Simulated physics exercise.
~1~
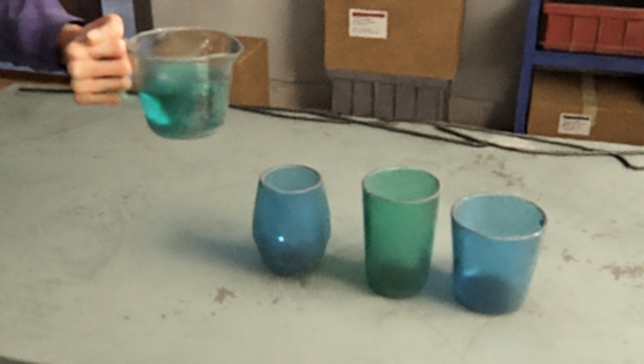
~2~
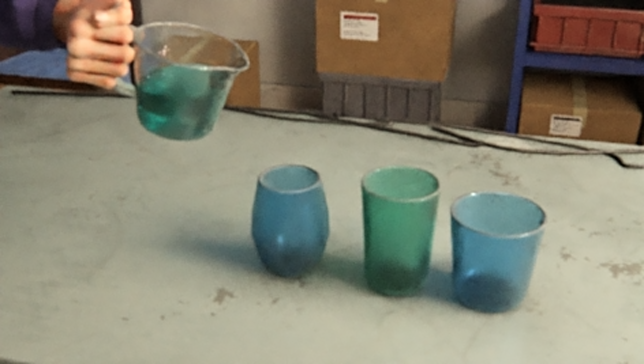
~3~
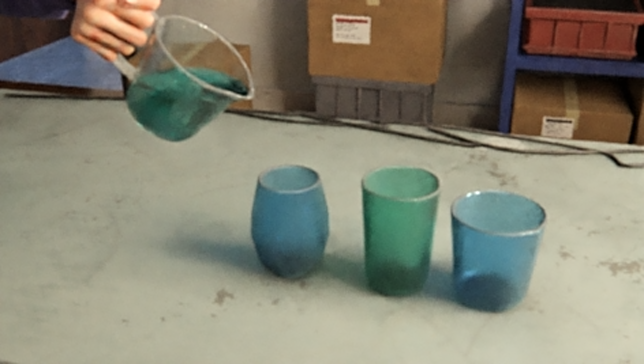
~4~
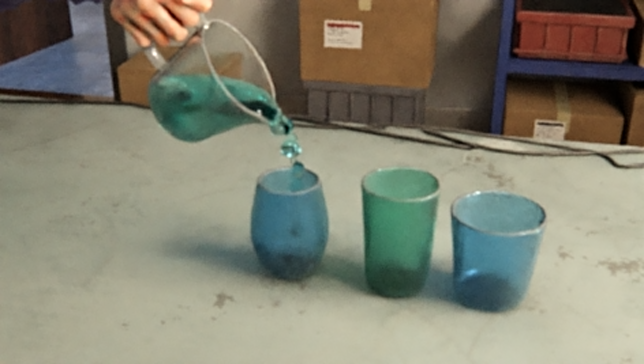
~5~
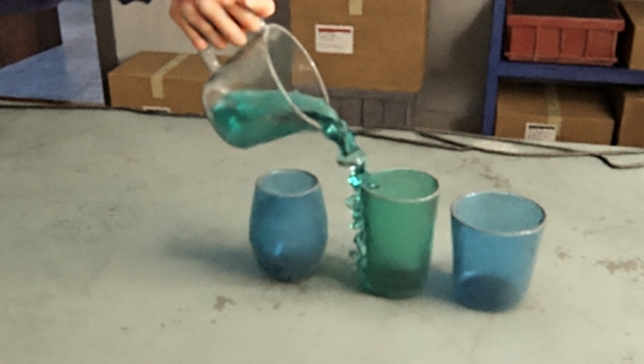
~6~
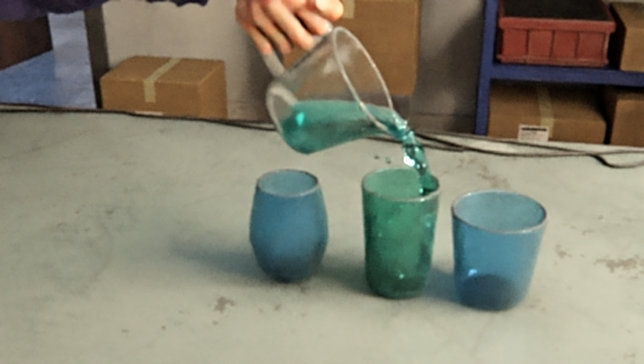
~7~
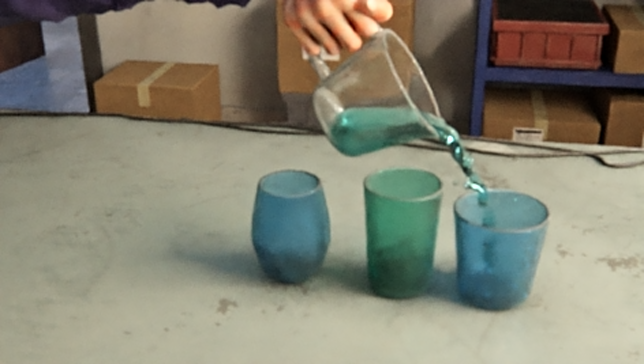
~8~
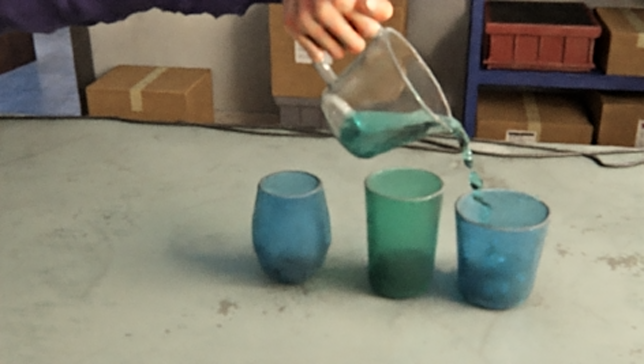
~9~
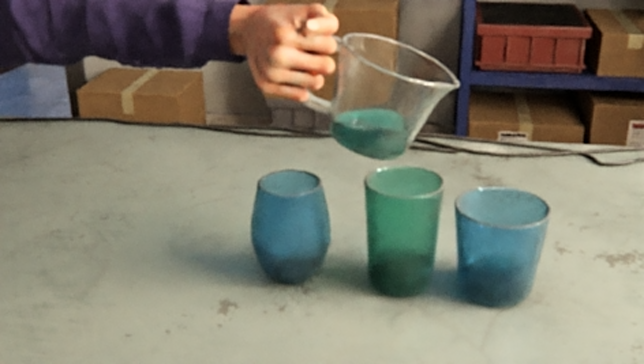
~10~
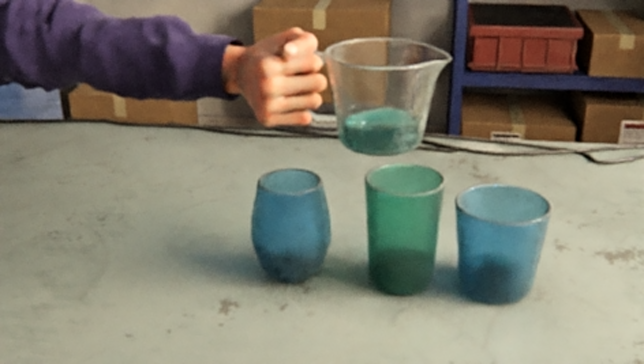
A hand tilting a measuring jug and sweeping it right, pouring teal liquid along three coloured glasses, then levelling it, still partly filled.
